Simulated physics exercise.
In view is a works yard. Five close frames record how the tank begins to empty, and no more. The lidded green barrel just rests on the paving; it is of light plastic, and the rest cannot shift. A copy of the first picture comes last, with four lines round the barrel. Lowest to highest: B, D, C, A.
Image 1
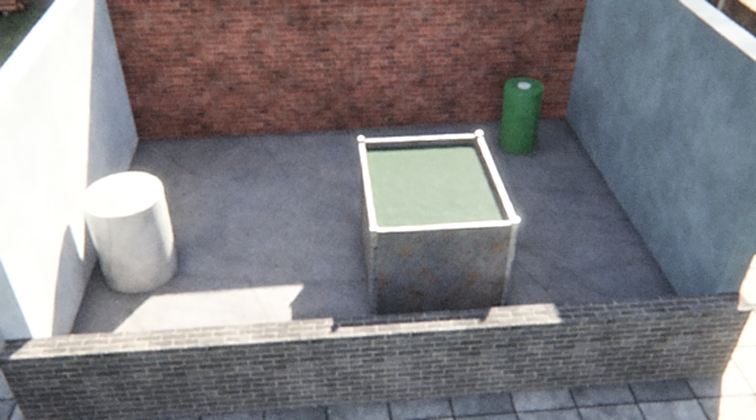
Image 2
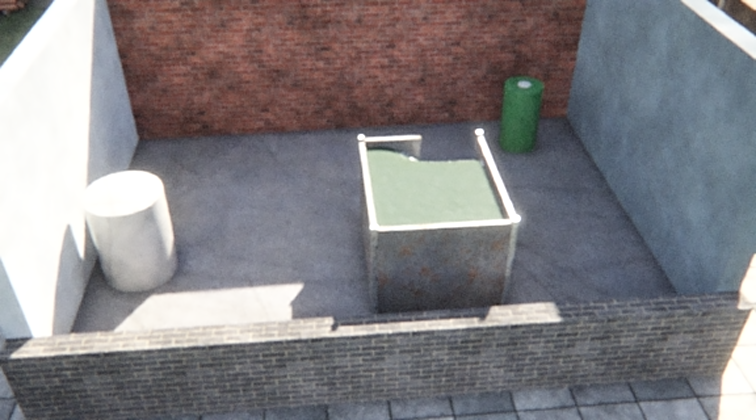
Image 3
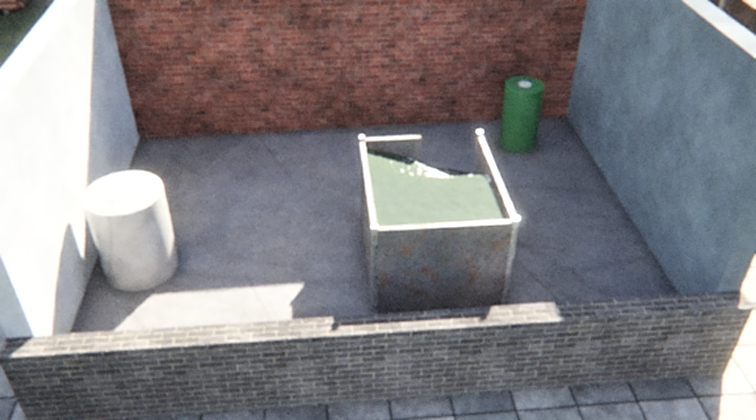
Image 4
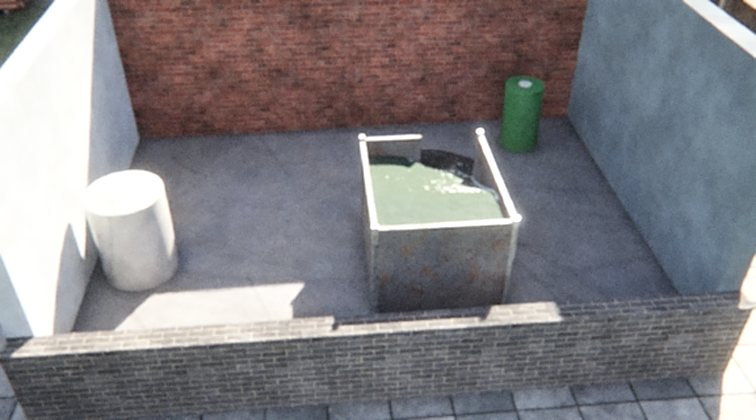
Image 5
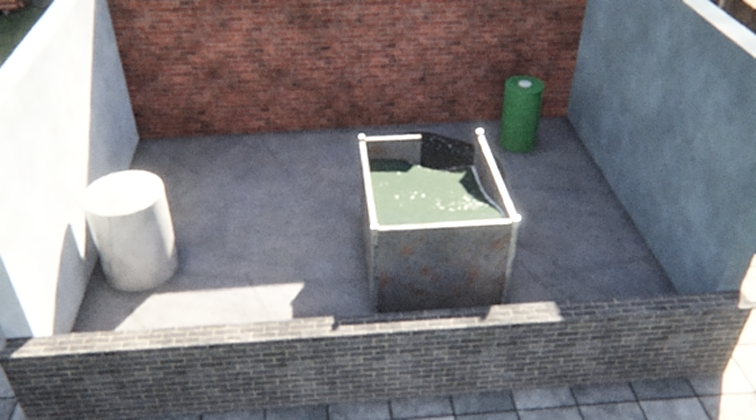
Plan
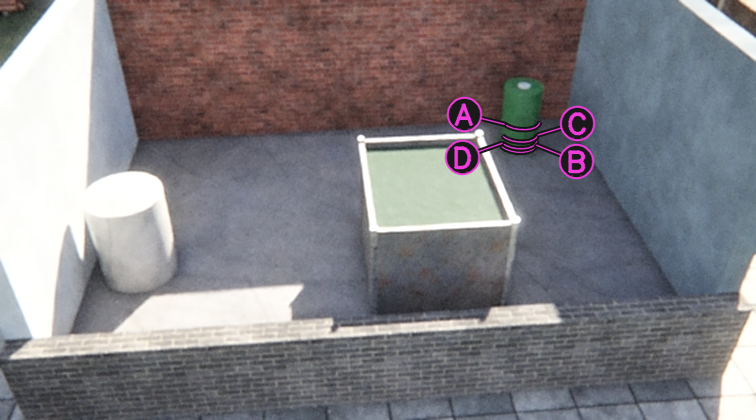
In the video, a full tank of green liquid stands in a walled works yard between a white cylinder and a green barrel; part of its back rim disappears, and the liquid's surface drops unevenly and ripples.
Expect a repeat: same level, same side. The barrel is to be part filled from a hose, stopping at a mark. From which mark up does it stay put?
Line A.
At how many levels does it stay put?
One of them.
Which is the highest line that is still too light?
That would be C.
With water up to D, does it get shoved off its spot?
Yes, that goes wrong.
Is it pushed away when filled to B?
Yes, that goes wrong.
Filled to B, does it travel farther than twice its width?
Yes.
On the marked copy, A at (525, 129); B at (522, 152); C at (523, 142); D at (522, 148); from the bottom up B, D, C, A.
With A, it does not move.
With B, it is pushed about 5 times its own width away.
With C, it is pushed about 3 times its own width away.
With D, it is pushed about 5 times its own width away.
